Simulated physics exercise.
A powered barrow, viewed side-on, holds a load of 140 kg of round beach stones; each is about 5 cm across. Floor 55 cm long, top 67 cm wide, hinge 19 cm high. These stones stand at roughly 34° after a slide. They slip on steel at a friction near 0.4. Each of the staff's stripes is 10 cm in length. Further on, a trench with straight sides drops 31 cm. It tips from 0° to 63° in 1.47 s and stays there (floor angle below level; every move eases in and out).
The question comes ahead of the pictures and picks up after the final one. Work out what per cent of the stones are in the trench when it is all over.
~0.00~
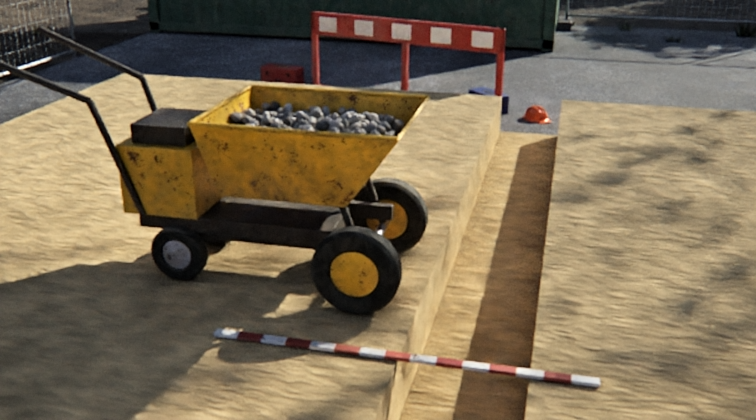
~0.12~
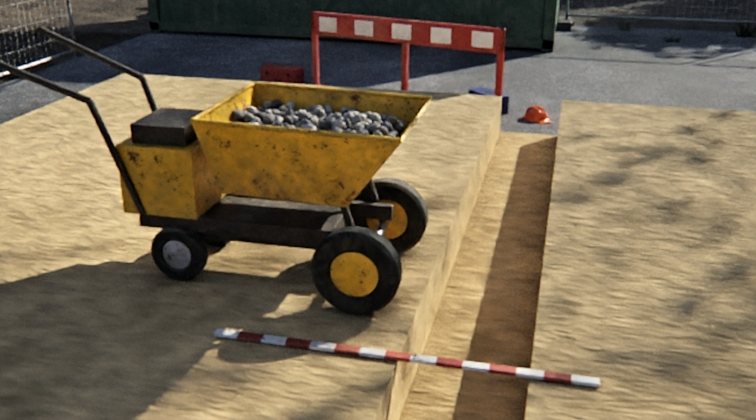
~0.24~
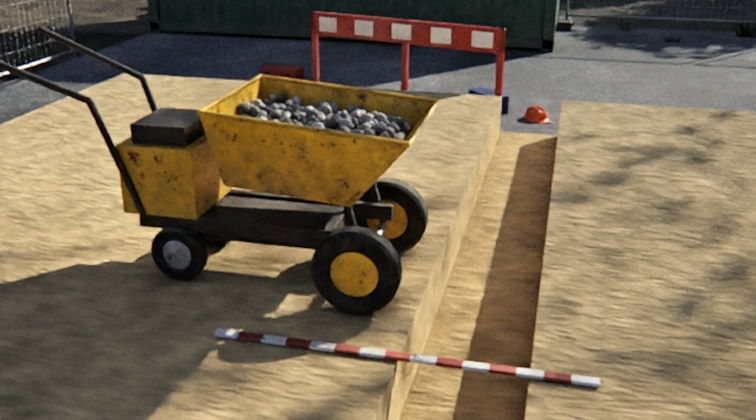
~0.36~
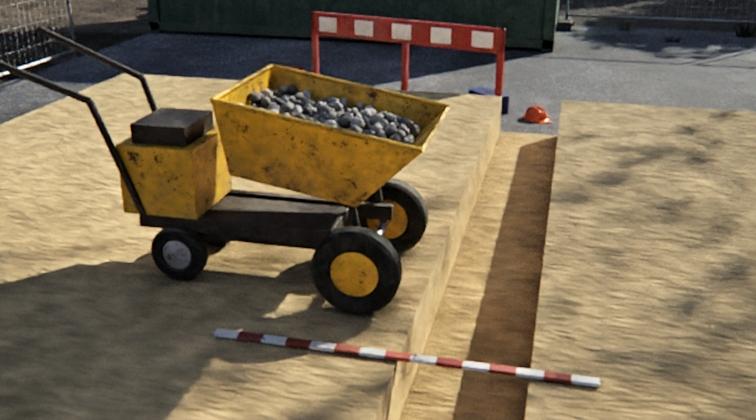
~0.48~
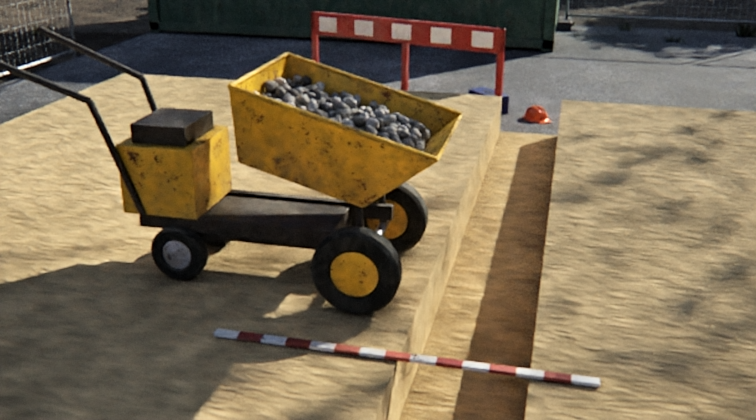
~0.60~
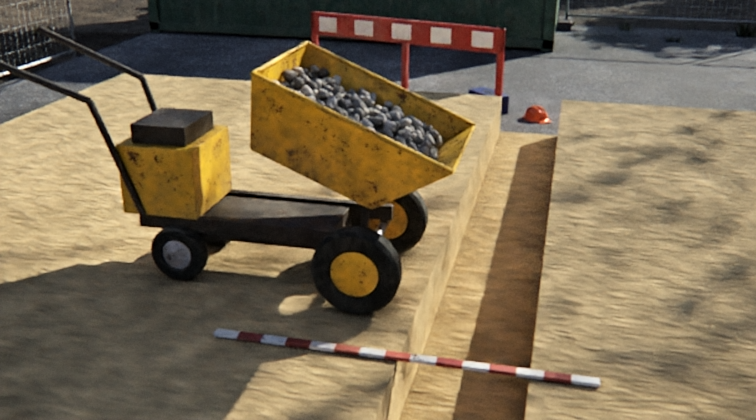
It comes to roughly 42 per cent.
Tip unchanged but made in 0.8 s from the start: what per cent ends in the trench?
35 per cent.
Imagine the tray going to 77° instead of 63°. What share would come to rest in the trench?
In that case near 40 per cent.
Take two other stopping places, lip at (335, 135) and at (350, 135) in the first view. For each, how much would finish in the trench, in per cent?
Near 90 then near 75 percent.
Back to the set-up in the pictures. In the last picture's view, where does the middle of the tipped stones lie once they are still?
Around (555, 295).
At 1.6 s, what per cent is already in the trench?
Roughly 5% by that time.
After 1.1 s the floor is at 53°; 100 % in the tray; the foremost stones are at (500, 211).
After 1.6 s the floor is at 63°; 68 % in the tray, 7 % in the trench, 26 % past the trench; the foremost stones are at (622, 320).
After 1.9 s the floor is at 63°; 41 % in the tray, 11 % in the trench, 48 % past the trench; the foremost stones are at (720, 321).
After 3.9 s the floor is at 63°; 9 % in the tray, 42 % in the trench, 49 % past the trench; the foremost stones are past the picture's edge.
